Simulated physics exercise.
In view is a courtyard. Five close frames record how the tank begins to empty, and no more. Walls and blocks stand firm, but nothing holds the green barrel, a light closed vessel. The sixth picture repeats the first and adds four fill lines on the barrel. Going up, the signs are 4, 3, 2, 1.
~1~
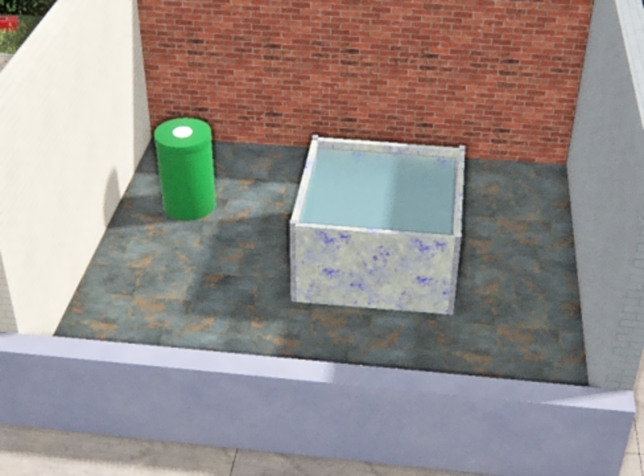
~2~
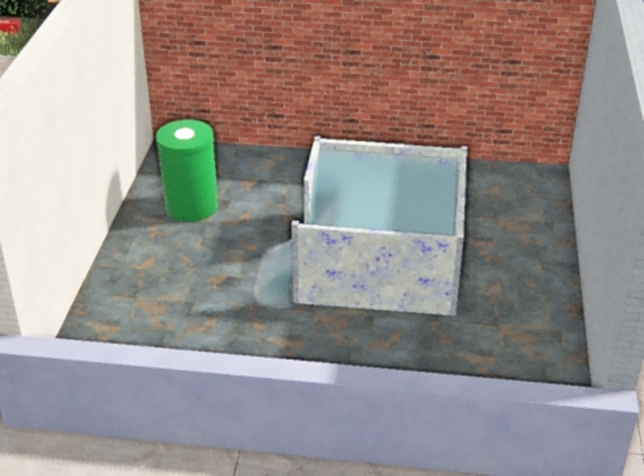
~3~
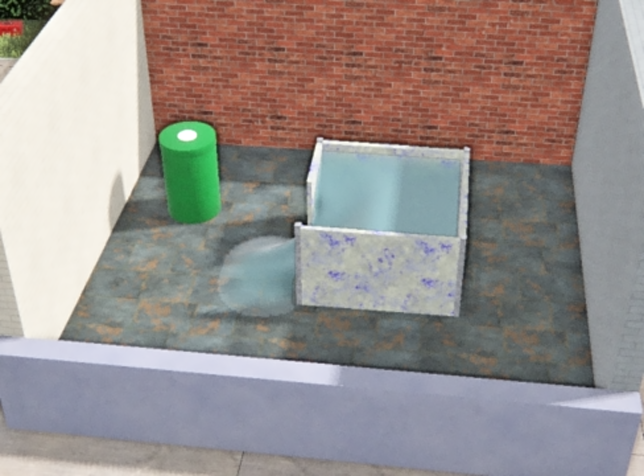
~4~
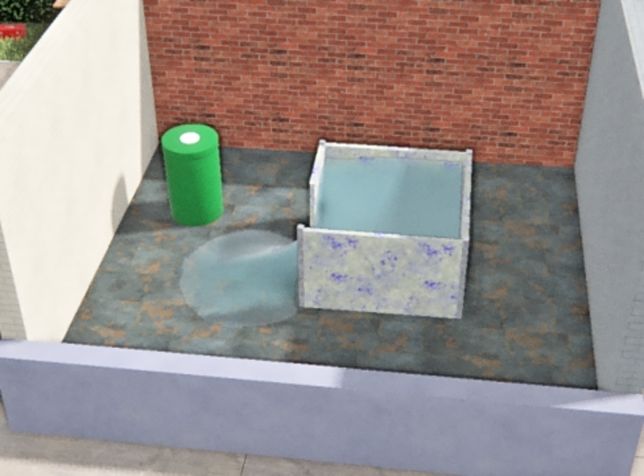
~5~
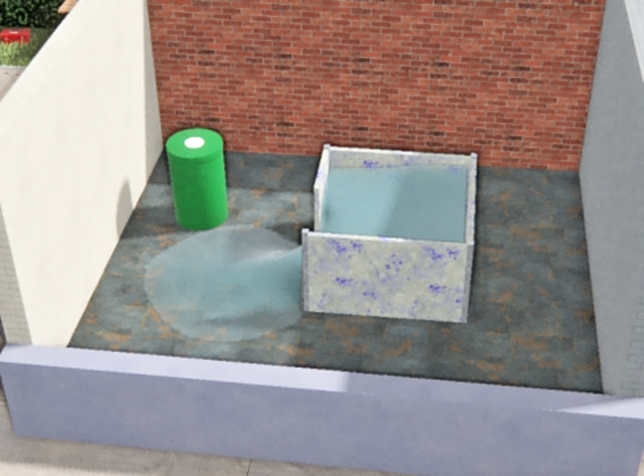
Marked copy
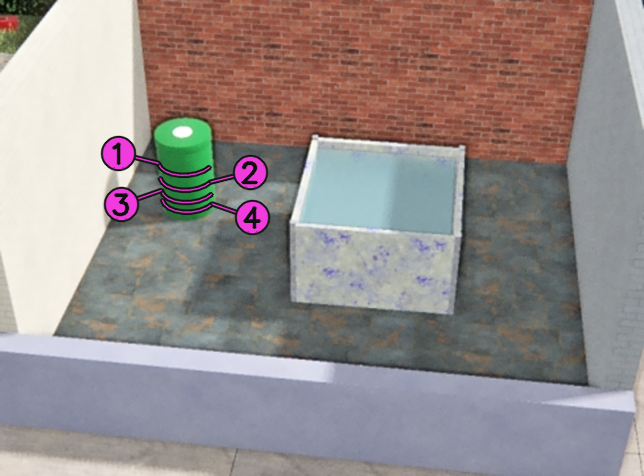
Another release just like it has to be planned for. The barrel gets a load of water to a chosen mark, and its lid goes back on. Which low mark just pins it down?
The limit is 3.
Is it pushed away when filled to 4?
Yes.
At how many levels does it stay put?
Three of the four.
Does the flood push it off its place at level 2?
No, that is safe.
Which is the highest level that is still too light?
That would be 4.
On the marked copy, 1 at (179, 175); 2 at (181, 190); 3 at (182, 202); 4 at (183, 212); from the bottom up 4, 3, 2, 1.
For level 1, it does not move.
For level 2, it does not move.
For level 3, it does not move.
For level 4, it is pushed about its own width away.
